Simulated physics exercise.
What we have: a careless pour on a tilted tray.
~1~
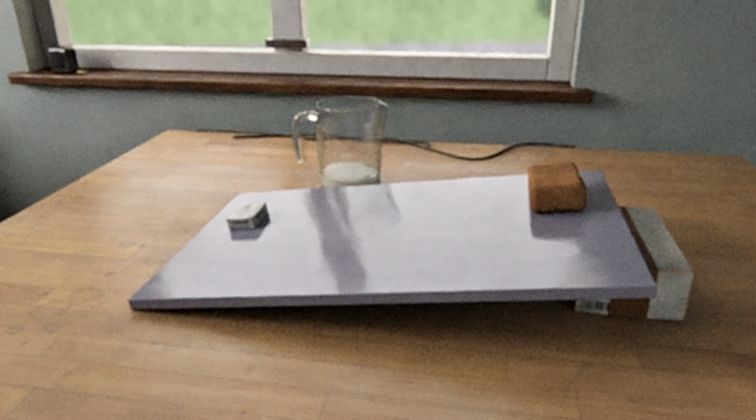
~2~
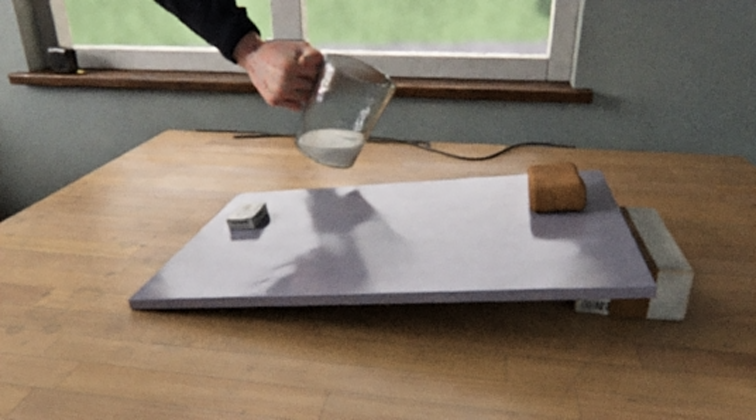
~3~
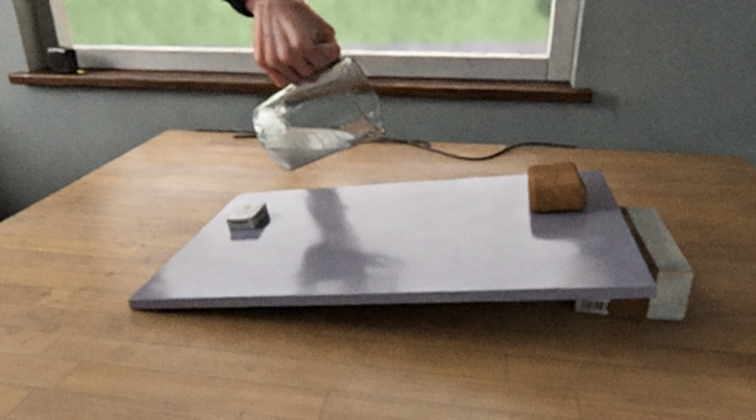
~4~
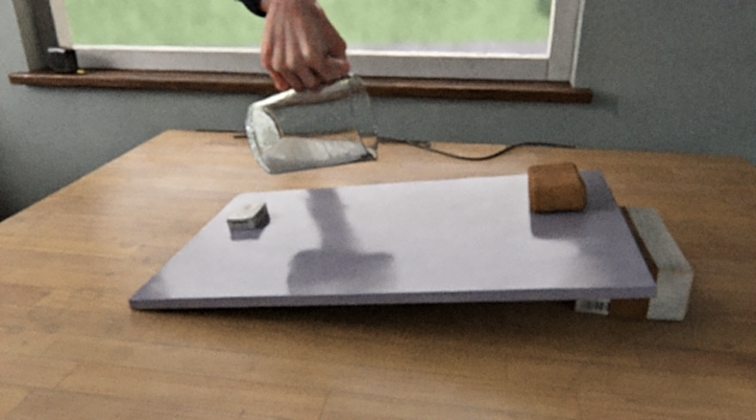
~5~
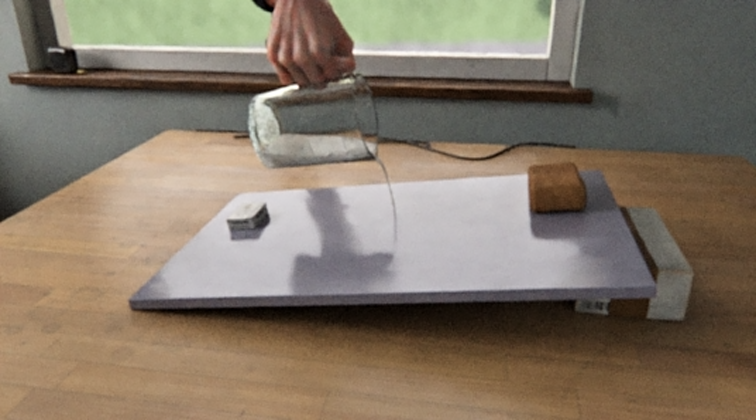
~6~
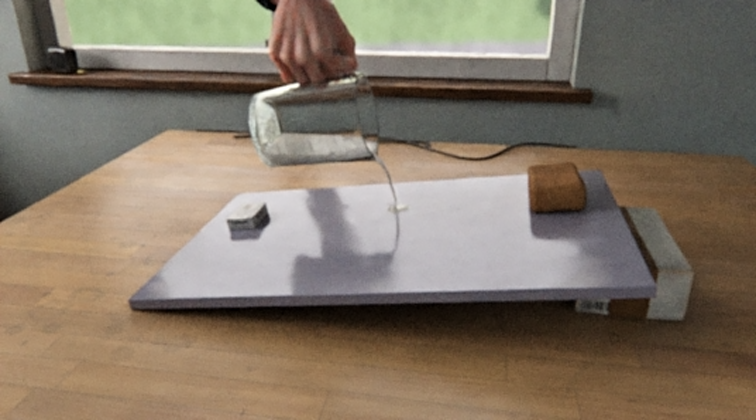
On a wooden table by a window, a hand lifts a glass jug and tilts it, pouring onto a sloping tray.
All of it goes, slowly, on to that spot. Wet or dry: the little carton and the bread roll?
On the left the little carton ends up in the puddle, on the right the bread roll remains untouched.
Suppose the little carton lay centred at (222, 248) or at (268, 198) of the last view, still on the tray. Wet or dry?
First it remains untouched, then it is reached.
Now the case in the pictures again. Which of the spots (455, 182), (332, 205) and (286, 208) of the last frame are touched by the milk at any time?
First dry, second soaked, third soaked.
Shortly, it runs down to the left; the little carton is still dry; the bread roll is still dry.
Then, it runs down to the left and off the end; the little carton is wet along its edge; the bread roll is still dry.
At the finish, it runs down to the left and off the end; the little carton is wet along its edge; the bread roll is still dry.
